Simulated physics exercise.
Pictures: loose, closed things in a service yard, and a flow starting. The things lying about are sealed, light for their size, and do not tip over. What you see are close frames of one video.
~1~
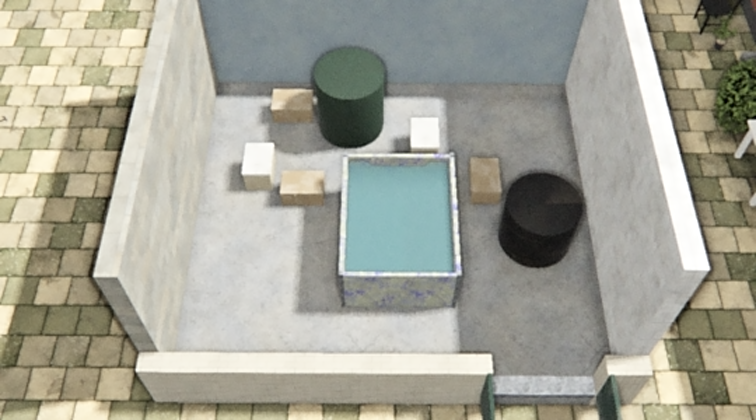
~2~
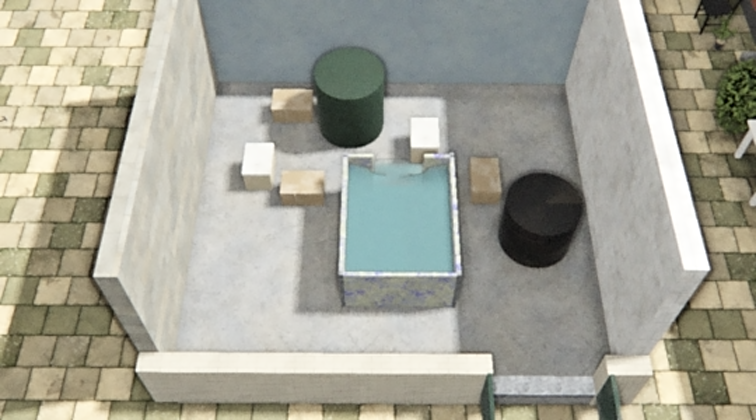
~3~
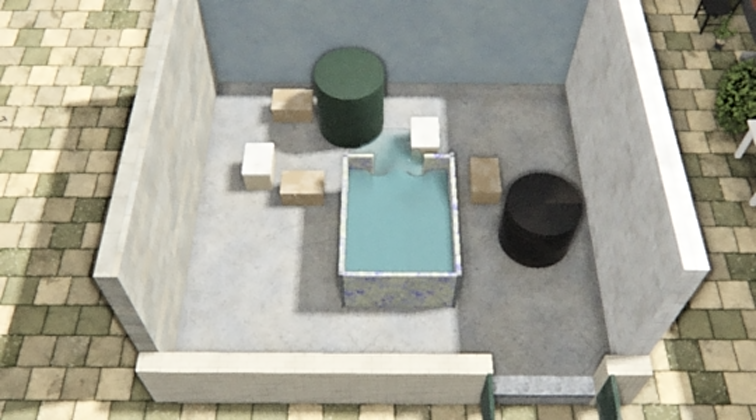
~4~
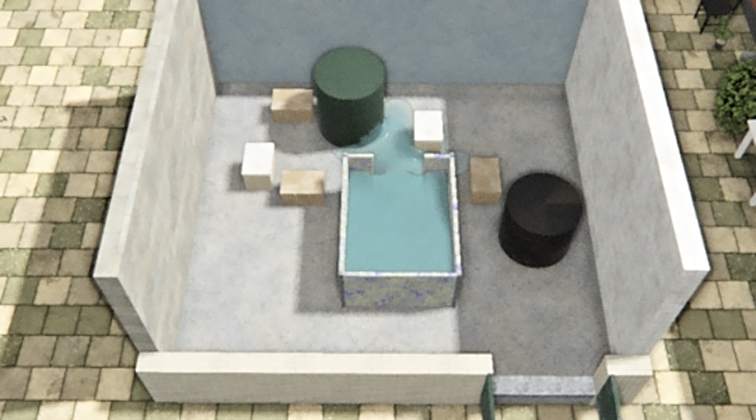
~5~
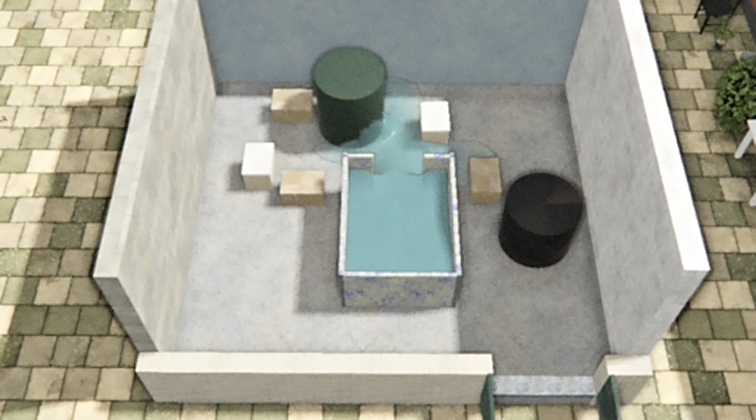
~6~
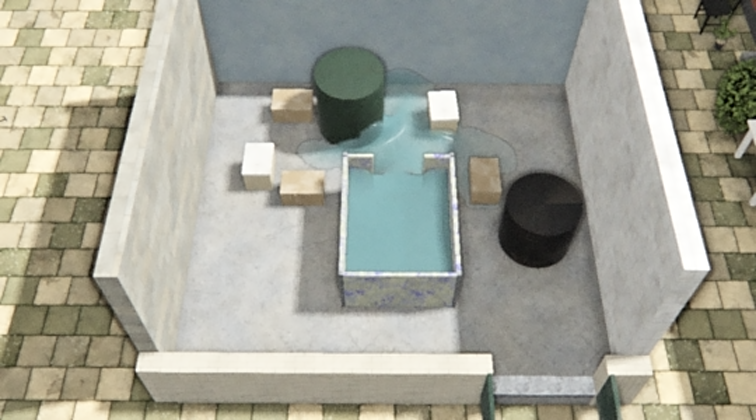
Water in a tiled tank pours through a back gap, and a white block slides right.
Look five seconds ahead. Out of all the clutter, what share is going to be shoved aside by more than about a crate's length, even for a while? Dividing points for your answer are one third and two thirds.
Answer: A share between one and two thirds.
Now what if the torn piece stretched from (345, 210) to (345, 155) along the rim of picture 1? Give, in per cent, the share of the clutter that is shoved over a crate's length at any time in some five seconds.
Result: Close to 40 %.
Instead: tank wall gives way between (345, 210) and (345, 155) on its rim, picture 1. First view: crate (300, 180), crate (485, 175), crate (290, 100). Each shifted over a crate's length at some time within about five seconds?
Object by object: Covered the distance, short of it, short of it.
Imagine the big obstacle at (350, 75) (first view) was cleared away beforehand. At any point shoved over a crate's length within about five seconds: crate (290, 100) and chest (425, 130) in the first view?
Well, the first one covered the distance while the other one covered the distance.
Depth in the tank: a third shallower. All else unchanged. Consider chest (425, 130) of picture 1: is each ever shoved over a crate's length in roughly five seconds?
My reading is that it travelled at least that.
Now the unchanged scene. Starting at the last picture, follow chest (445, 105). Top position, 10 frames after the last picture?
Near (558, 112).
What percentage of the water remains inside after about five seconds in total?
Estimate: About 98 %.
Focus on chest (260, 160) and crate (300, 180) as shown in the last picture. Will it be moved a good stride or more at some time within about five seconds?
The first: Reaches it. The second: Doesn't reach it.
A moment on, 1 of 5 are well off their spots; 0 afloat.
Next, 1 of 5 are well off their spots; 0 afloat.
Later, 2 of 5 are well off their spots; 1 afloat.
In the end, 2 of 5 are well off their spots, and 2 have been at some point; 1 afloat.
